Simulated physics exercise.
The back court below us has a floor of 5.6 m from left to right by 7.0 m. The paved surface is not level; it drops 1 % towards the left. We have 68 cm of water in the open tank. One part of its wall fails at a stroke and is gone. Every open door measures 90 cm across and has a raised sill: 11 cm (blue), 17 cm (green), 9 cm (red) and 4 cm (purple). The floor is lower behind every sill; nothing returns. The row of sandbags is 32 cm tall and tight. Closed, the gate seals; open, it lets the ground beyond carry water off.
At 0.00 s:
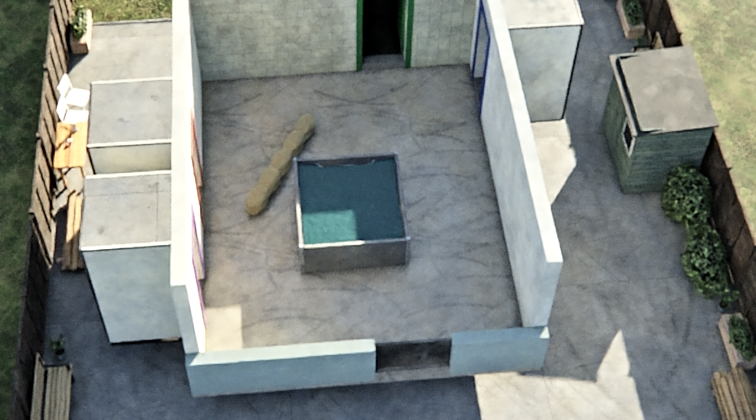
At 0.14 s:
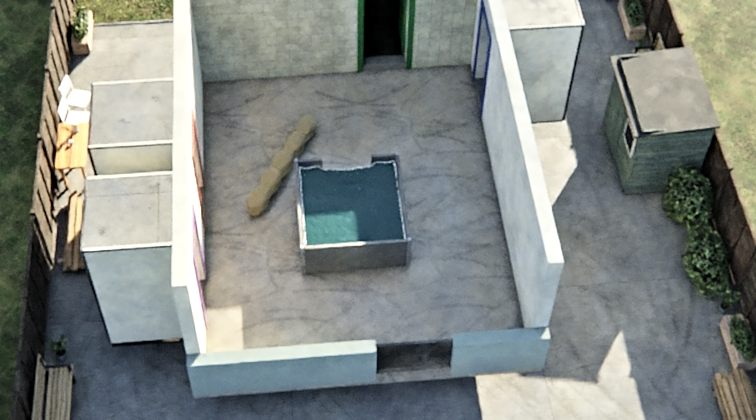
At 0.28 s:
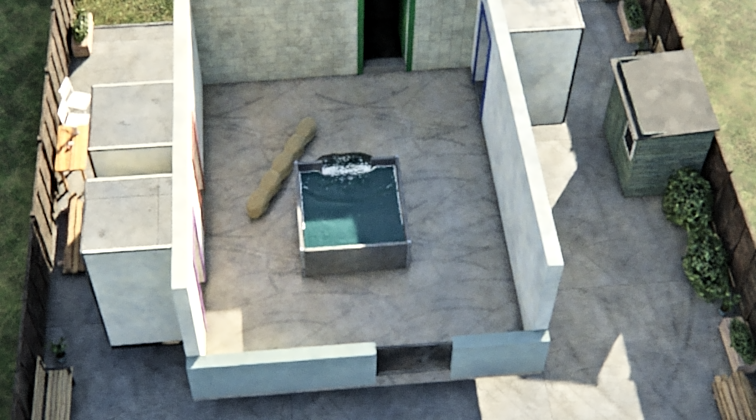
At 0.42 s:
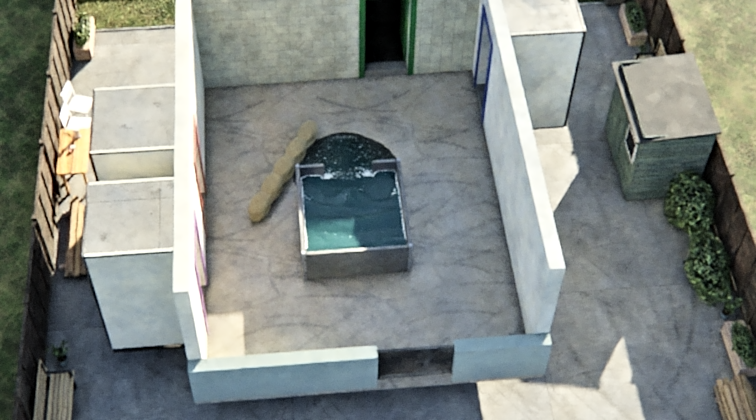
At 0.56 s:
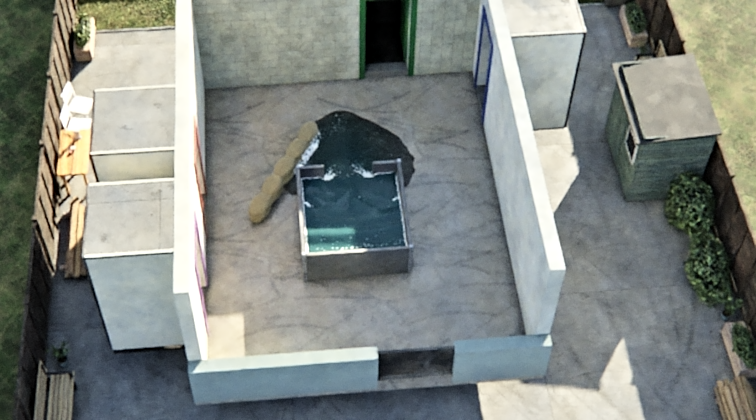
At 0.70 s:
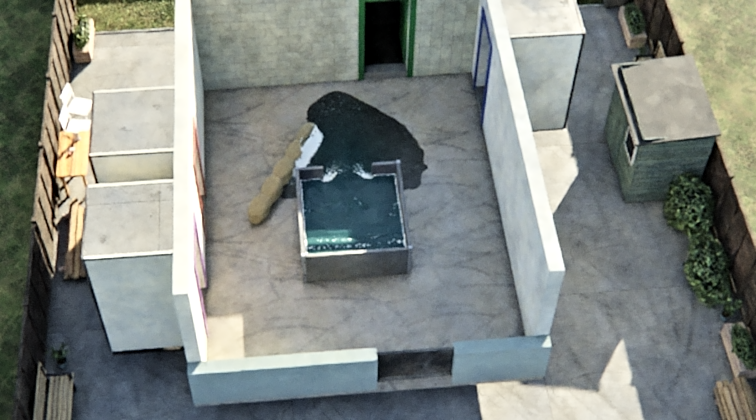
Water breaks out through a gap in the far side of a square grey tank and spreads in a dark, widening sheet over a walled back court, seen from high above. Pale walls enclose the grey floor, with a tan, elongated barrier left of the tank, a green-framed doorway behind and a green shed outside at right. The sheet fans out, meets the barrier with white froth and stretches rightward and towards the back wall, while the view shifts very slightly.
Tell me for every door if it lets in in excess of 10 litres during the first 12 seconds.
In the first 12 seconds the blue door lets in over 10 litres; the green door lets in over 10 litres; the red door does not let in over 10 litres; the purple door lets in over 10 litres.
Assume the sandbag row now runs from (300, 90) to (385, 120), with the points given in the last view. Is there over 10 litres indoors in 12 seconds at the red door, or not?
Then, for the red door, it's lower.
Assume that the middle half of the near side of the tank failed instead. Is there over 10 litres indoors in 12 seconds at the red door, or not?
Note: Red door, short of the mark.
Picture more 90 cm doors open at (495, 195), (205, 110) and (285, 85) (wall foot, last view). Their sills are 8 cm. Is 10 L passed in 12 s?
Note, doorways in listed order: Stays short, goes beyond, goes beyond.
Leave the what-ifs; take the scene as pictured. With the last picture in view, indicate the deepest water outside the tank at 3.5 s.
Look around (464, 76).
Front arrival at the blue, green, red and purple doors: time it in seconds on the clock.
The front reaches blue at 2.0 s, green at 1.1 s, red at 3.8 s, purple at 4.0 s.
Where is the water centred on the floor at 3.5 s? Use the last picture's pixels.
Centre: Approx. (359, 164) px.
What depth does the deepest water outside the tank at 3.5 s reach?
Depth max: Approx. 28 cm.
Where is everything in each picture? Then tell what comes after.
In the first picture, the open tank at (350, 201) is whole and still, 68 cm deep.
In the second picture, the front is at a hidden place, 0.5 m from the gap on the open tank's far side; 0.2 m2 of floor is under water; 68 cm left at the back of the open tank.
In the third picture, water pours out on the open tank's far side and has run 0.8 m, to (324, 159); typically 11 cm deep outside, 68 cm at the open tank's back.
In the fourth picture, water pours out on the open tank's far side and has run 1.4 m, to (335, 137); typically 7 cm deep outside, 68 cm at the open tank's back.
In the fifth picture, water pours out on the open tank's far side and has run 2.0 m, to (333, 116); typically 7 cm deep outside, 63 cm at the open tank's back.
In the sixth picture, water pours out on the open tank's far side and has run 2.6 m, to (333, 95); typically 6 cm deep outside, 57 cm at the open tank's back.
After 1.4 s water covers 20 % of the floor and is deepest (40 cm) near (344, 84); blue door not reached, green door 23 cm at the sill, 1 L in, red door not reached, purple door not reached.
After 2.2 s water covers 30 % of the floor and is deepest (34 cm) near (472, 75); blue door 4 cm at the sill, 0 L in, green door 30 cm at the sill, 26 L in, red door not reached, purple door not reached.
After 3.5 s water covers 45 % of the floor and is deepest (28 cm) near (464, 76); blue door 18 cm at the sill, 35 L in, green door 20 cm at the sill, 72 L in, red door not reached, purple door not reached.
After 7.0 s water covers 90 % of the floor and is deepest (12 cm) near (315, 152); blue door 11 cm at the sill, 87 L in, green door 12 cm at the sill, 79 L in, red door 5 cm at the sill, 0 L in, purple door 4 cm at the sill, 1 L in.
After 12.0 s water covers 95 % of the floor and is deepest (12 cm) near (207, 288); blue door 4 cm at the sill, 88 L in, green door 6 cm at the sill, 79 L in, red door 7 cm at the sill, 1 L in, purple door 11 cm at the sill, 18 L in.
